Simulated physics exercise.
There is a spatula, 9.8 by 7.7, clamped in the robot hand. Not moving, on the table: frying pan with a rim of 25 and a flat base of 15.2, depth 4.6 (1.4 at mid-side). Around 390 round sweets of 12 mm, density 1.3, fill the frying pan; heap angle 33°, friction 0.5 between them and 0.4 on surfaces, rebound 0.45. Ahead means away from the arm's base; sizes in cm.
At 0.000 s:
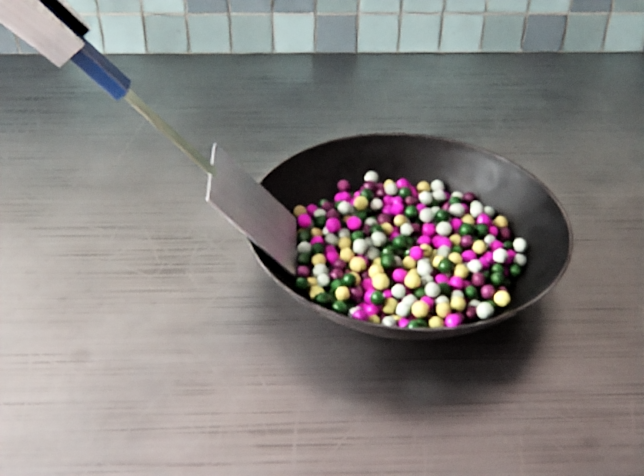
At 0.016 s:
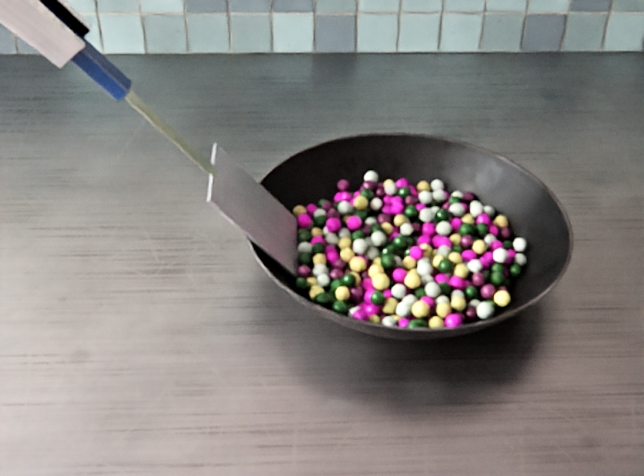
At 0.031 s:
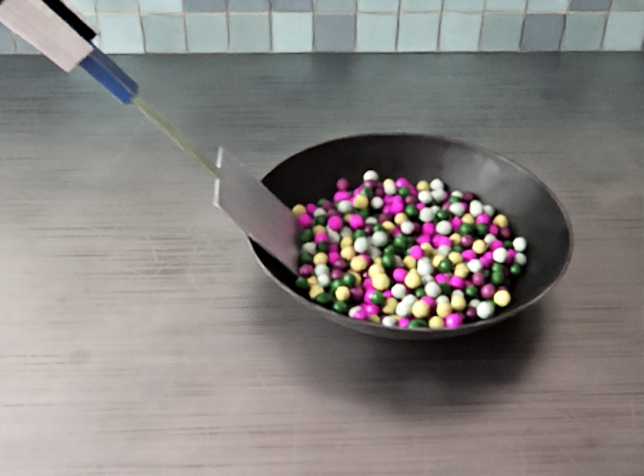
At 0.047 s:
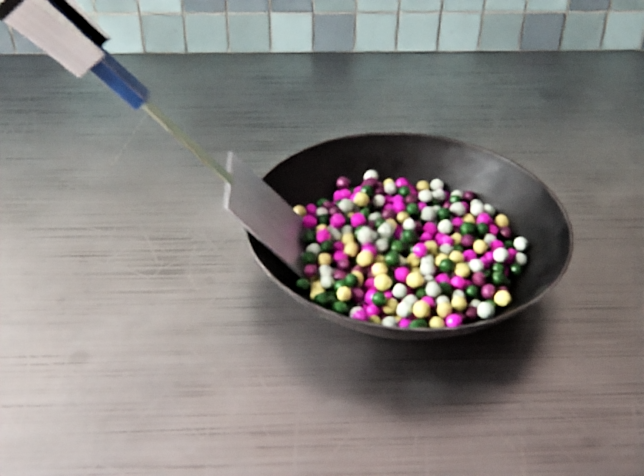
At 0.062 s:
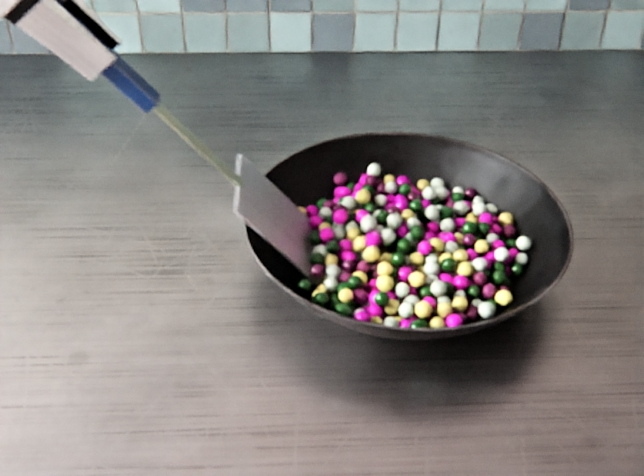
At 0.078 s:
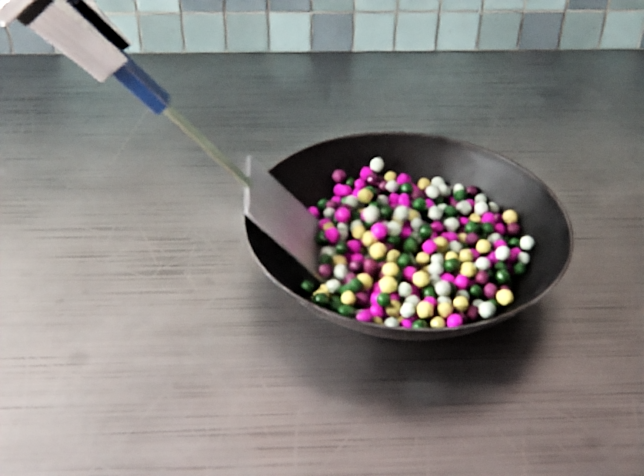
A brushed grey countertop backed by pale blue and grey tiles is seen from the front and slightly above, in a fixed view. A dark frying pan right of centre holds a heap of round magenta, purple, green, white and yellow sweets, with a metal spatula on a blue-collared handle slanting in from the upper left. The spatula is nearly still at first, then slides slowly rightward, nudging the nearby sweets slightly right while the pan stays put.
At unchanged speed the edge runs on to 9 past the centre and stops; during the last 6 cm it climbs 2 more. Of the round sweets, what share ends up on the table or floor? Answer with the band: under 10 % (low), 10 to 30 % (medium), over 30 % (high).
Medium, 10 to 30 %.
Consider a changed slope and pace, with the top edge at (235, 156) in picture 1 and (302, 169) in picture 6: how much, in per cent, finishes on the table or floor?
Roughly 35 %.
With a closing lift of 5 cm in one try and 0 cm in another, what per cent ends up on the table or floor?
It works out to some 20 per cent for the first setting and some 15 per cent for the second.
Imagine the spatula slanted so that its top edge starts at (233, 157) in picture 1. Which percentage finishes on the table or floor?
Around 25 percent ends up on the table or floor.
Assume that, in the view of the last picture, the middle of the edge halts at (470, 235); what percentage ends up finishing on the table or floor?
Something close to 0 in a hundred.
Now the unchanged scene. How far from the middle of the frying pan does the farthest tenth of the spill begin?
That's near 30 cm.
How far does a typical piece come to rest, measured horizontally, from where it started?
3 cm.
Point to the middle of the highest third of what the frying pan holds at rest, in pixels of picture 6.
It is centred near (501, 232) in the last view.
After 0.19 s, sloping 50°, highest piece 5 above the table; 392 in the frying pan.
After 0.31 s, sloping 50°, highest piece 6 above the table; 392 in the frying pan.
After 0.57 s, sloping 50°, highest piece 7 above the table; 311 in the frying pan, 74 on the table or floor, 7 on the blade or in flight.
After 1.62 s, sloping 50°, highest piece 6 above the table; 309 in the frying pan, 83 on the table or floor.
At rest, 309 in the frying pan, 83 on the table or floor. That is 21 % on the table or floor.
